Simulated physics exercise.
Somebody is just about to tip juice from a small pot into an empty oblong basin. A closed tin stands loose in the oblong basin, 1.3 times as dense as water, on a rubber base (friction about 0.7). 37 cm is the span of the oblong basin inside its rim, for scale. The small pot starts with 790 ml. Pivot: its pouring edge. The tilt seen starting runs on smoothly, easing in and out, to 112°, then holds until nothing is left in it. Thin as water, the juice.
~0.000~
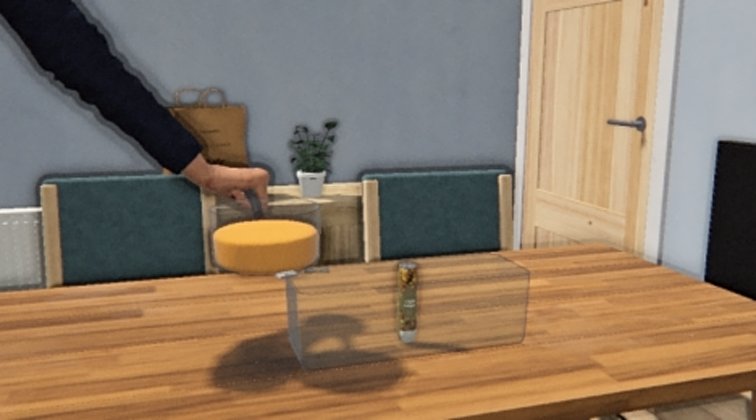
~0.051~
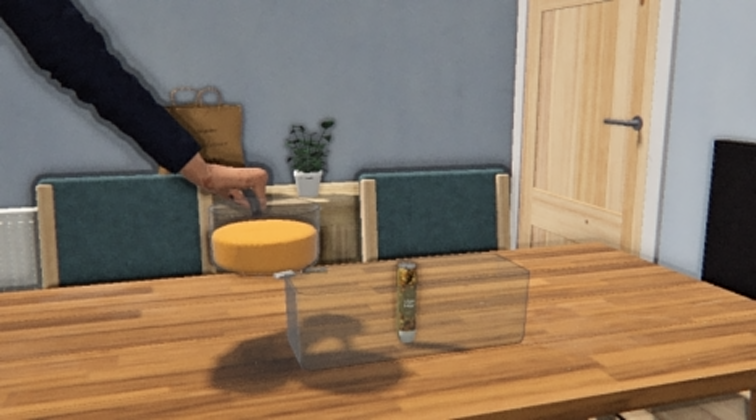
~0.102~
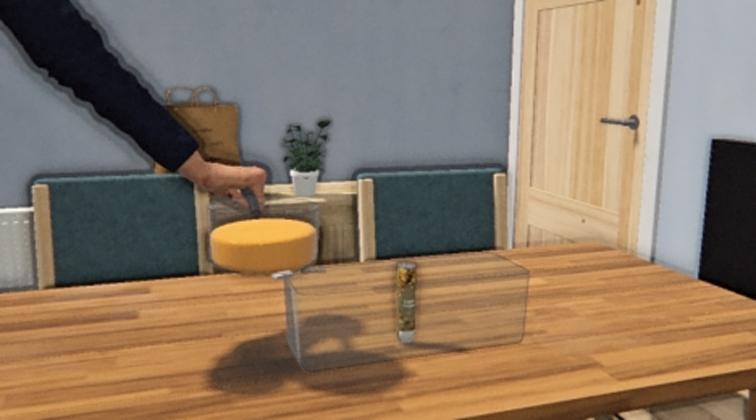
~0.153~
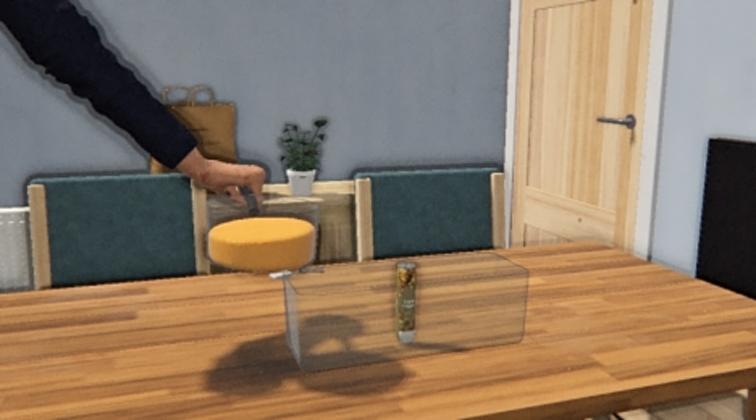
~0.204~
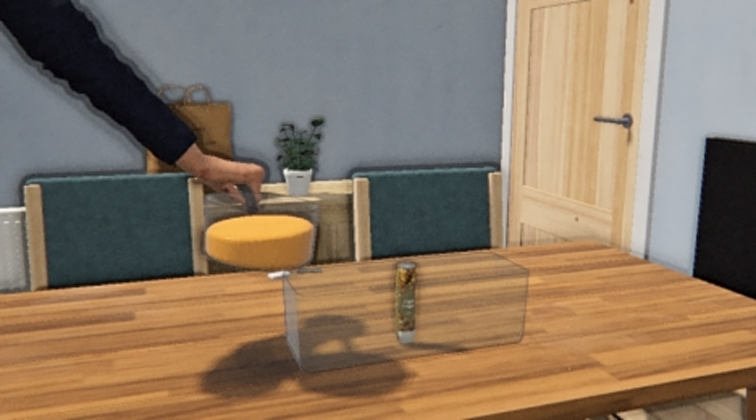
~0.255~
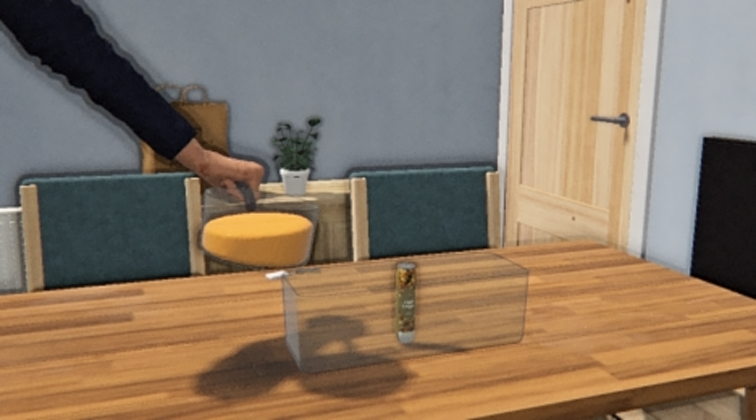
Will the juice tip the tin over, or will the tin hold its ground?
Not tipped.
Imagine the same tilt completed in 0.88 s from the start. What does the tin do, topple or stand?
Outcome - the tin comes down.
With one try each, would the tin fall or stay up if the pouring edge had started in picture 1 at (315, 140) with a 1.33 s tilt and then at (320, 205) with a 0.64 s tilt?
Trial 1 - tin tips; trial 2 - tin tips.
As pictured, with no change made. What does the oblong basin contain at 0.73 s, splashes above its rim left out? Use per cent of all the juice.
I'd put it near 1 percent.
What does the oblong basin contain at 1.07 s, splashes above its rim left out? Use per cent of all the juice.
I reckon close to 66 per cent.
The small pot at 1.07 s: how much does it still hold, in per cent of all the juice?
I'd estimate some 14 per cent.
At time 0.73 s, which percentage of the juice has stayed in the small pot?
76 %.
Then, 0.73 s in, the tilt is 64° and 75 per cent is still to pour; the tin stands where it began.
Then, 1.07 s in, the tilt is 102° and 14 per cent is still to pour; the tin stands where it began.
Then, 1.44 s in, the tilt is 112° and 0 per cent is still to pour; the tin stands where it began.
Then, 1.83 s in, the tilt is 112° and 0 per cent is still to pour; the tin stands where it began.
Finally, the tin stands where it began.
